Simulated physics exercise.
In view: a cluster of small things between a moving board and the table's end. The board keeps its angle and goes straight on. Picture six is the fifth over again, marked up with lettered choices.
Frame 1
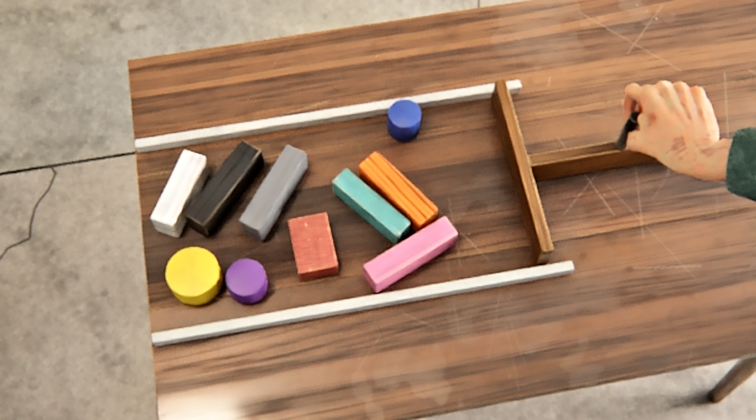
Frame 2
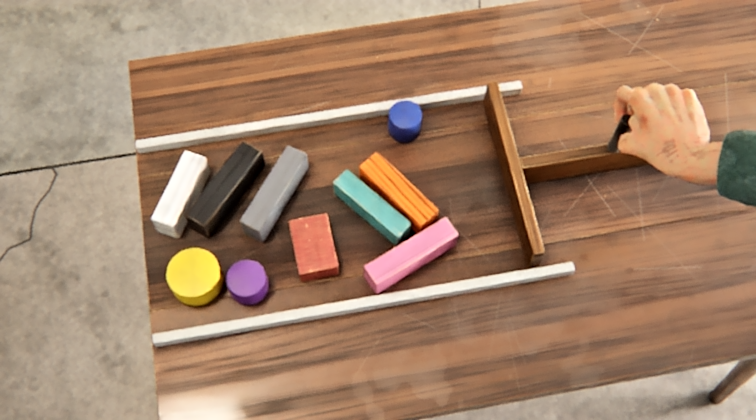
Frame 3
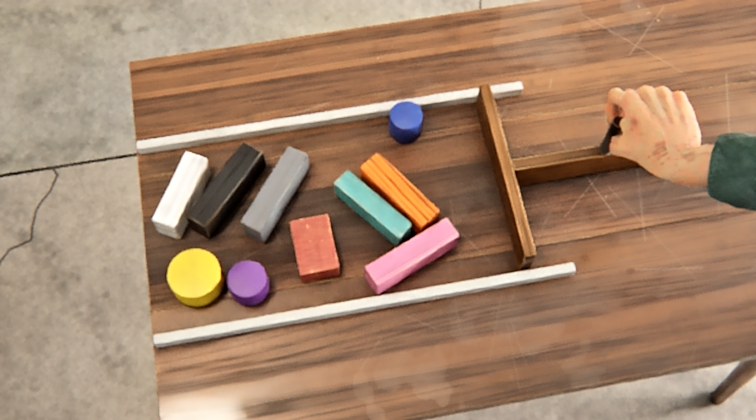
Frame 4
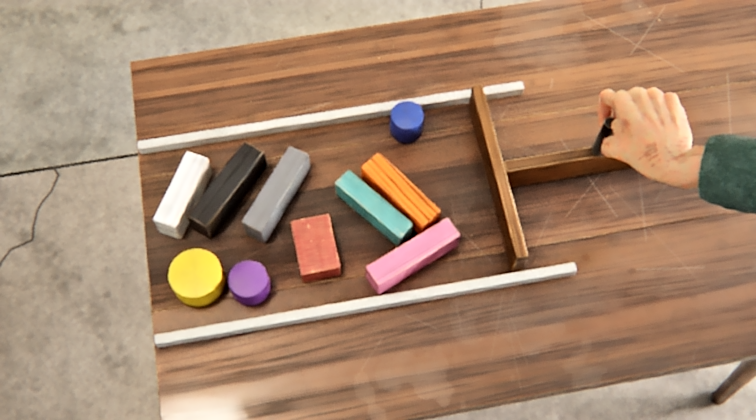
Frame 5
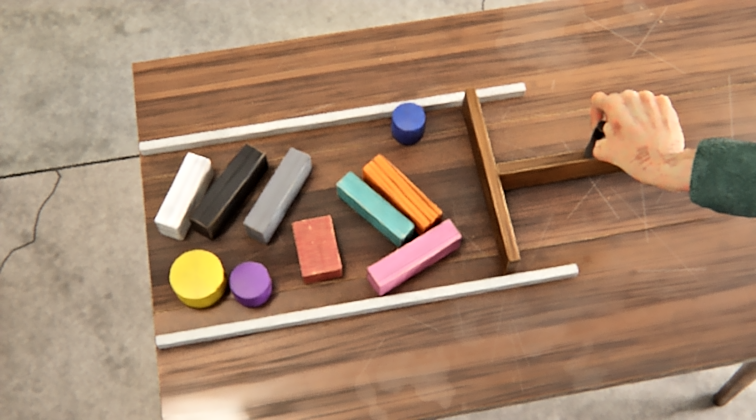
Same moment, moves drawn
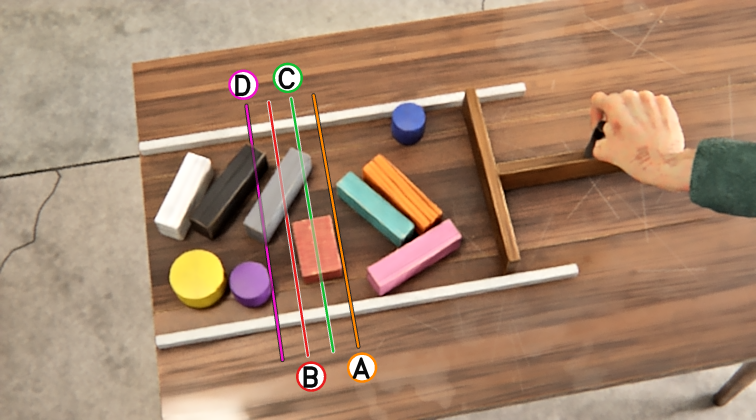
On a wooden tabletop, a hand sliding a T-shaped wooden board slightly left between white rails towards colourful, unmoving blocks and discs.
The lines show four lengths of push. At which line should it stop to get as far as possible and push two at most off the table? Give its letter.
D.
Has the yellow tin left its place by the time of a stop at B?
By then, yes.
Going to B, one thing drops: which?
The yellow tin.
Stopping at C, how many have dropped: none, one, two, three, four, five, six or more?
In all, none.
On the marked copy, A at (335, 213); B at (287, 221); C at (311, 217); D at (263, 225).
Following D. Soon after the start, board (410, 183); blue tin (373, 130); pink stick (368, 268).
Later, board (329, 197); yellow tin (179, 277); purple tin (223, 288).
In the end, board (264, 207); white stick over the edge; yellow tin over the edge; two fallen.
As for the rest, A is within the limit but short; B is within the limit but short; C is within the limit but short.
